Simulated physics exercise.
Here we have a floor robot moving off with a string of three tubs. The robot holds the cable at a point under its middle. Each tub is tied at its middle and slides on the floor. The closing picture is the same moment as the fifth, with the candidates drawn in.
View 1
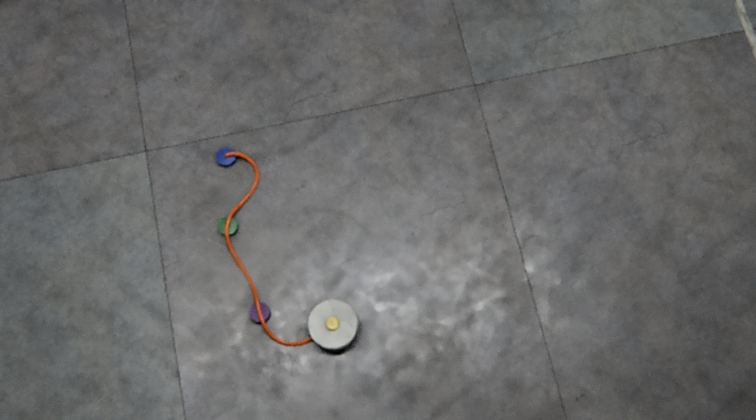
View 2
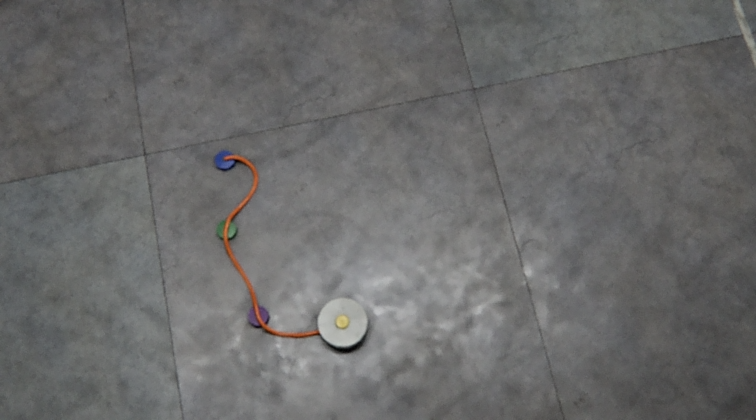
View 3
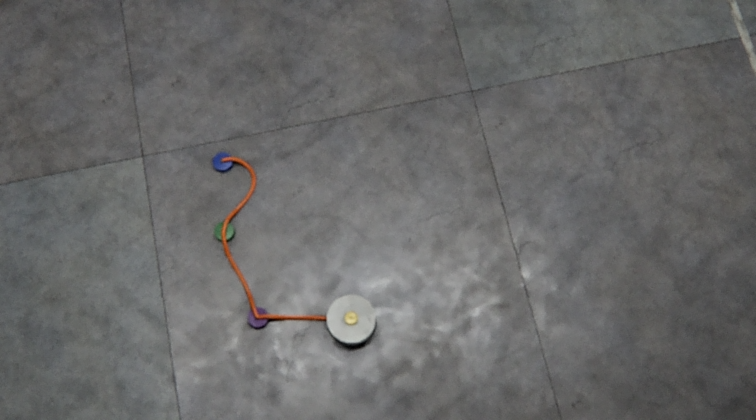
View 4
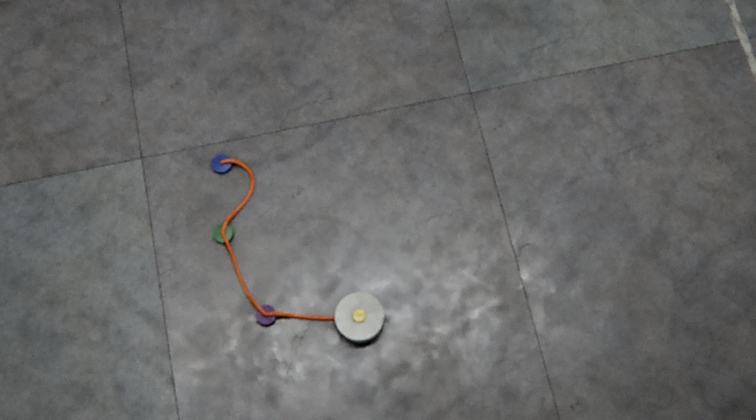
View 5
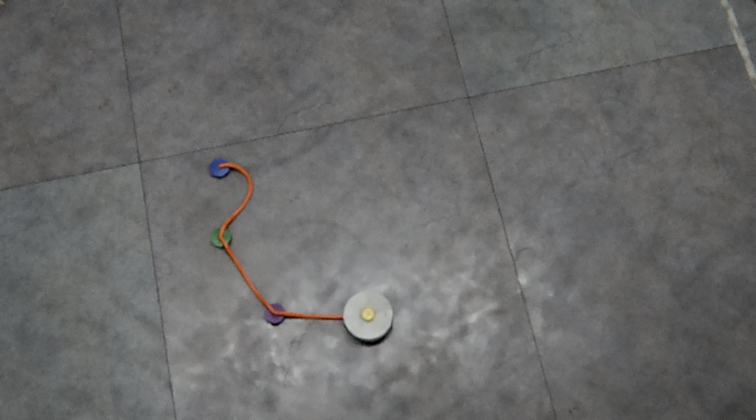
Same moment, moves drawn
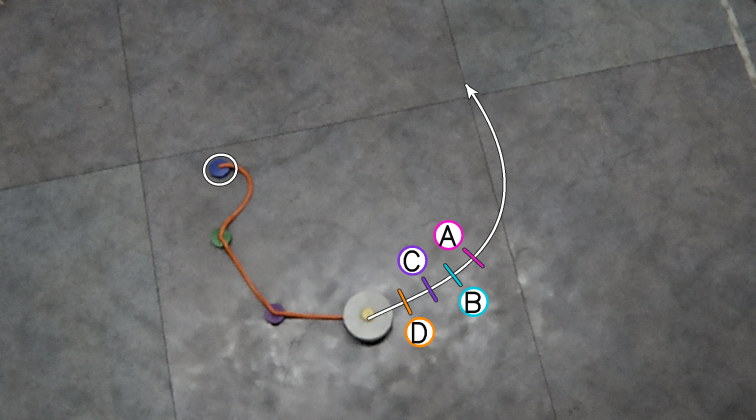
A pale grey disc-shaped robot with a yellow centre sits on a dark, mottled tiled floor seen from high above, trailing an orange cable linked to small purple, green and blue discs up to its left. The robot slides a short way right, drawing the slack cable straight to the purple disc, which then shifts right after it. The green and blue discs barely move as the view drifts slightly.
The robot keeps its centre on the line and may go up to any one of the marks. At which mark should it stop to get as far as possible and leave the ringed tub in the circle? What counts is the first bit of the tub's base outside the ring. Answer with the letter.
Stop at A.
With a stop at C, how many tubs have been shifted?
Two.
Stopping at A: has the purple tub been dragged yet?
By then, yes.
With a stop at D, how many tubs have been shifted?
Two.
On the marked copy, A at (474, 258); B at (453, 275); C at (430, 290); D at (405, 302); the ring at (220, 170); the route from (369, 319) via (497, 224) to (466, 85).
With A. Early on, robot (409, 298); blue tub (220, 168); green tub (232, 245); purple tub (316, 290).
Further on, robot (445, 278); blue tub (220, 168); green tub (260, 252); purple tub (352, 279).
At the end, robot (474, 255); blue tub (222, 171); green tub (288, 247); purple tub (382, 266); the ringed tub at the far end is still in its ring.
As for the rest, B is safe but short; C is safe but short; D is safe but short.
